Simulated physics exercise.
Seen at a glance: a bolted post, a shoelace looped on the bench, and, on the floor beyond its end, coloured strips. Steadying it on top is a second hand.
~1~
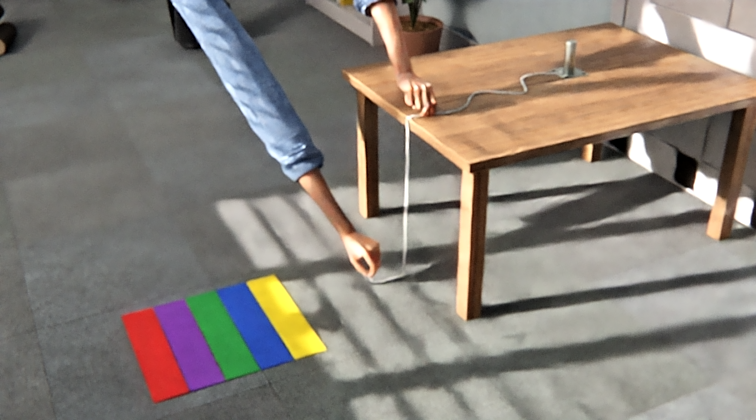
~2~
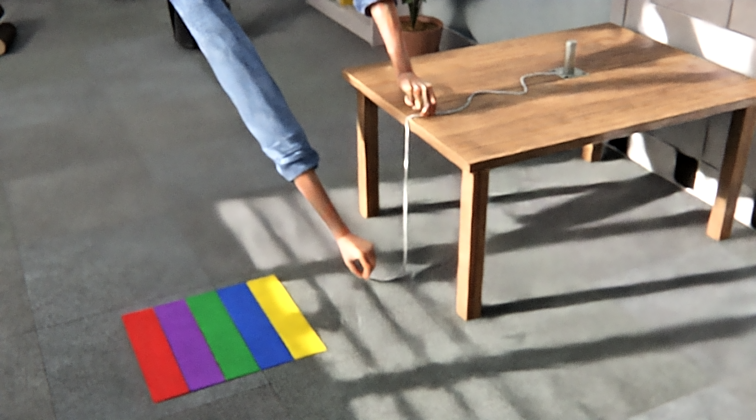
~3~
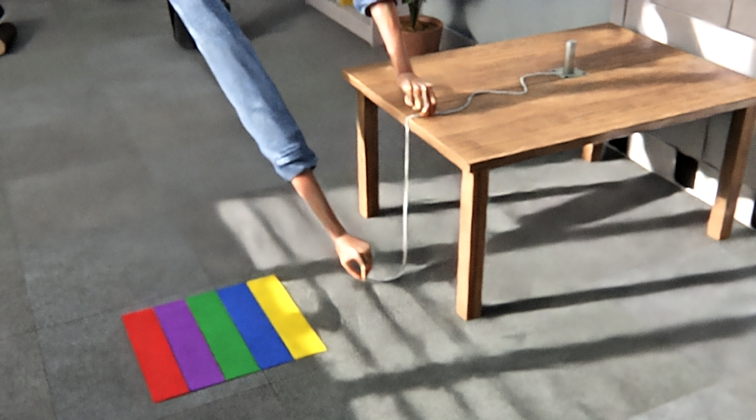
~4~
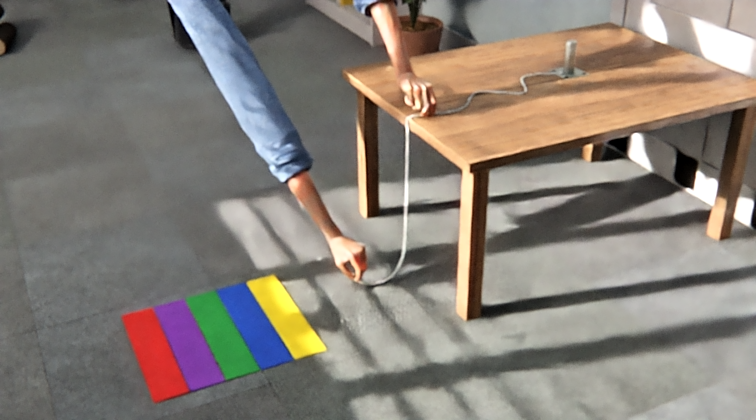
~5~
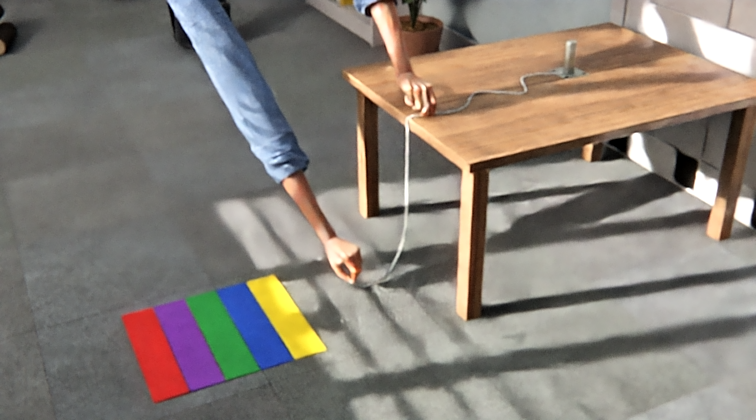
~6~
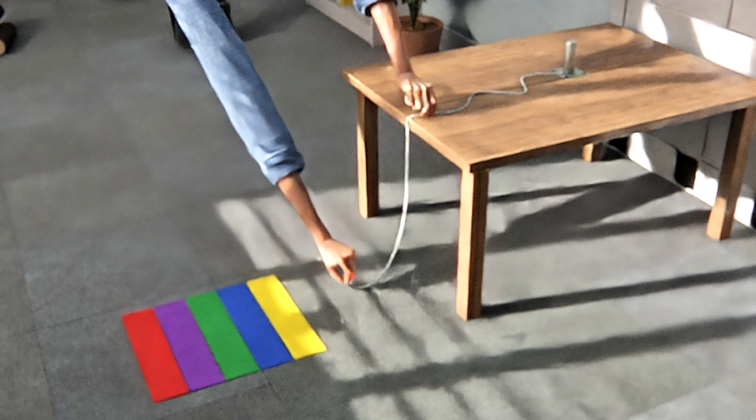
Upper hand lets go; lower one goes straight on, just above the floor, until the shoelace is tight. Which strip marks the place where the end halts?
The green strip does.
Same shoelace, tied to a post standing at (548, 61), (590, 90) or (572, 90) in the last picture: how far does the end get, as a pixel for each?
Taking the tries in turn, you get (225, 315), (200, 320) and (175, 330).
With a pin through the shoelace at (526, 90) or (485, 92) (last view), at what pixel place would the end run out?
In order of the tries, it's near (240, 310) and near (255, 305).
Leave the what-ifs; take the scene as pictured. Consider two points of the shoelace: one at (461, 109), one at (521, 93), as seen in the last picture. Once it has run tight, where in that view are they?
Final positions are (421, 113) and (494, 93), in that order.
Soon after, end near (268, 303); over yellow.
After that, end near (233, 313); over green.
At the stop, end near (213, 318); over green. It halts on the green strip.
